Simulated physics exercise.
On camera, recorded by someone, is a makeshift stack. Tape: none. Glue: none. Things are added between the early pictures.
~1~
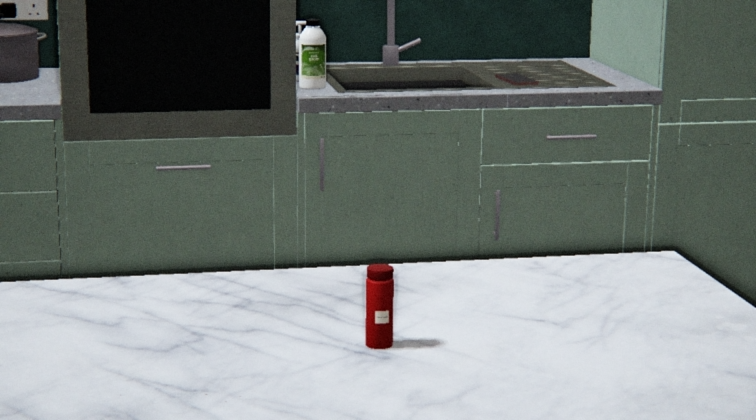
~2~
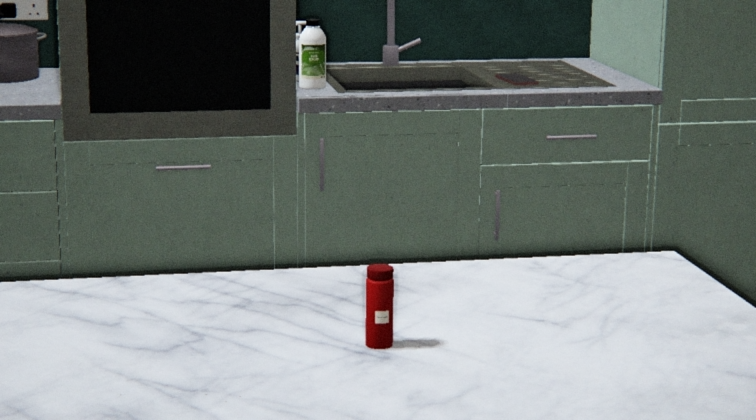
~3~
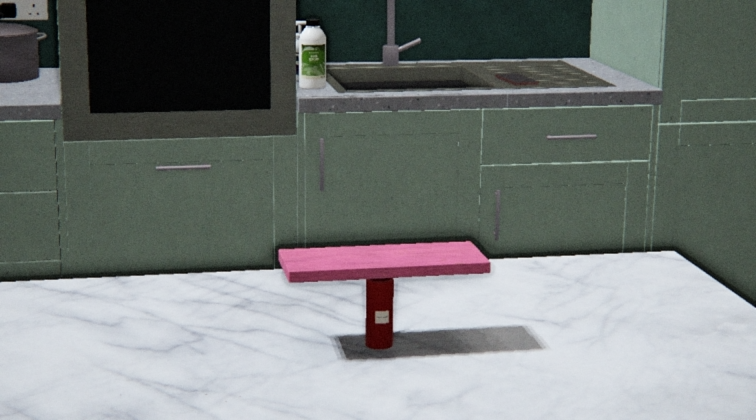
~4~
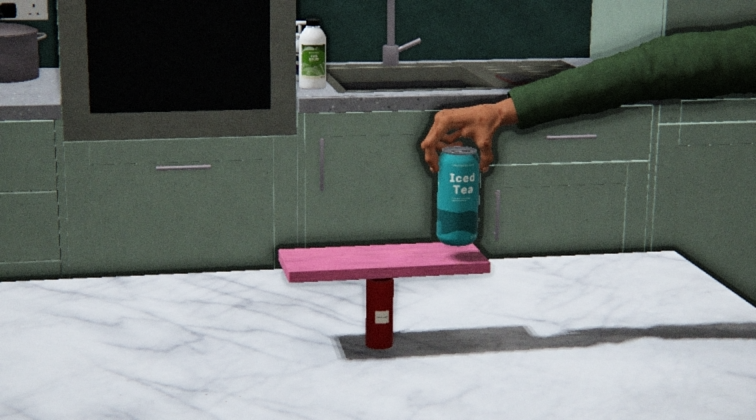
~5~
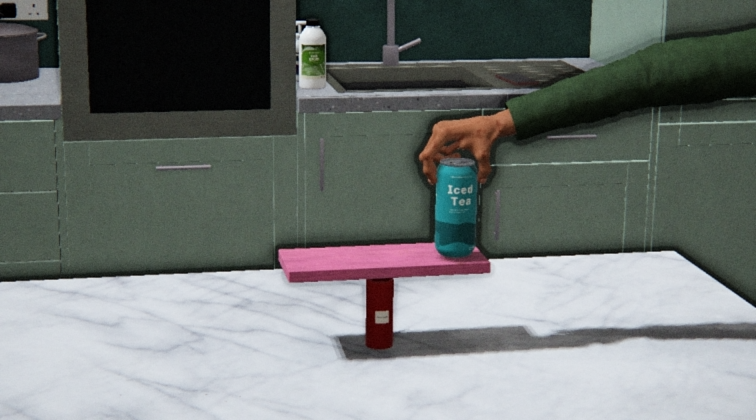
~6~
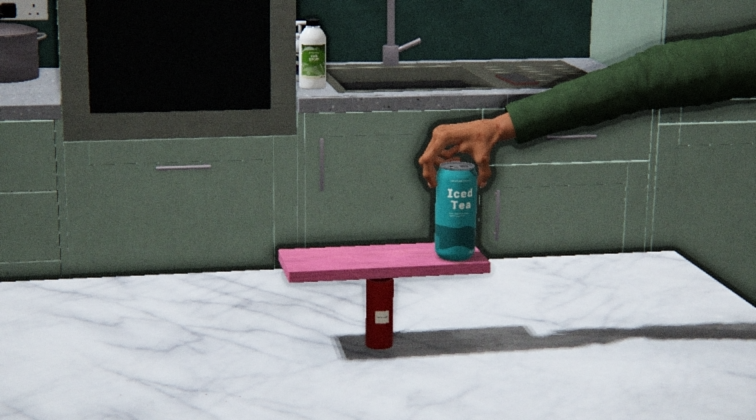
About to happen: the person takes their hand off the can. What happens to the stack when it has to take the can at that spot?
It collapses.
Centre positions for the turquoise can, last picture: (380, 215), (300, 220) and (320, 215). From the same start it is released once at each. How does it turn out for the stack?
So, first go it stays put, second go it comes down, third go it comes down.
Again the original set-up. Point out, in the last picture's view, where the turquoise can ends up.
Somewhere around (532, 326) in the last picture.
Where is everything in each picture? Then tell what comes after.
In the first frame, the last thing is not in view yet.
In the second frame, the last thing is not in view yet.
In the third frame, the last thing is not in view yet; pink board (383, 261).
In the fourth frame, still above its spot; turquoise can (458, 197); pink board (383, 261).
In the fifth frame, still above its spot; turquoise can (456, 208); pink board (383, 261).
In the sixth frame, set down, still held; turquoise can (456, 212); pink board (383, 261).
Then, 0.40 s later than the last frame, turquoise can now fallen; pink board tilted by 69°; red shaker tilted by 4°.
Then, 0.80 s later than the last frame, pink board and red shaker now fallen.
When it is over, fallen, pink board, red shaker and turquoise can. End places, in pixels of the last picture, turquoise can near (532, 326). The stack comes apart.
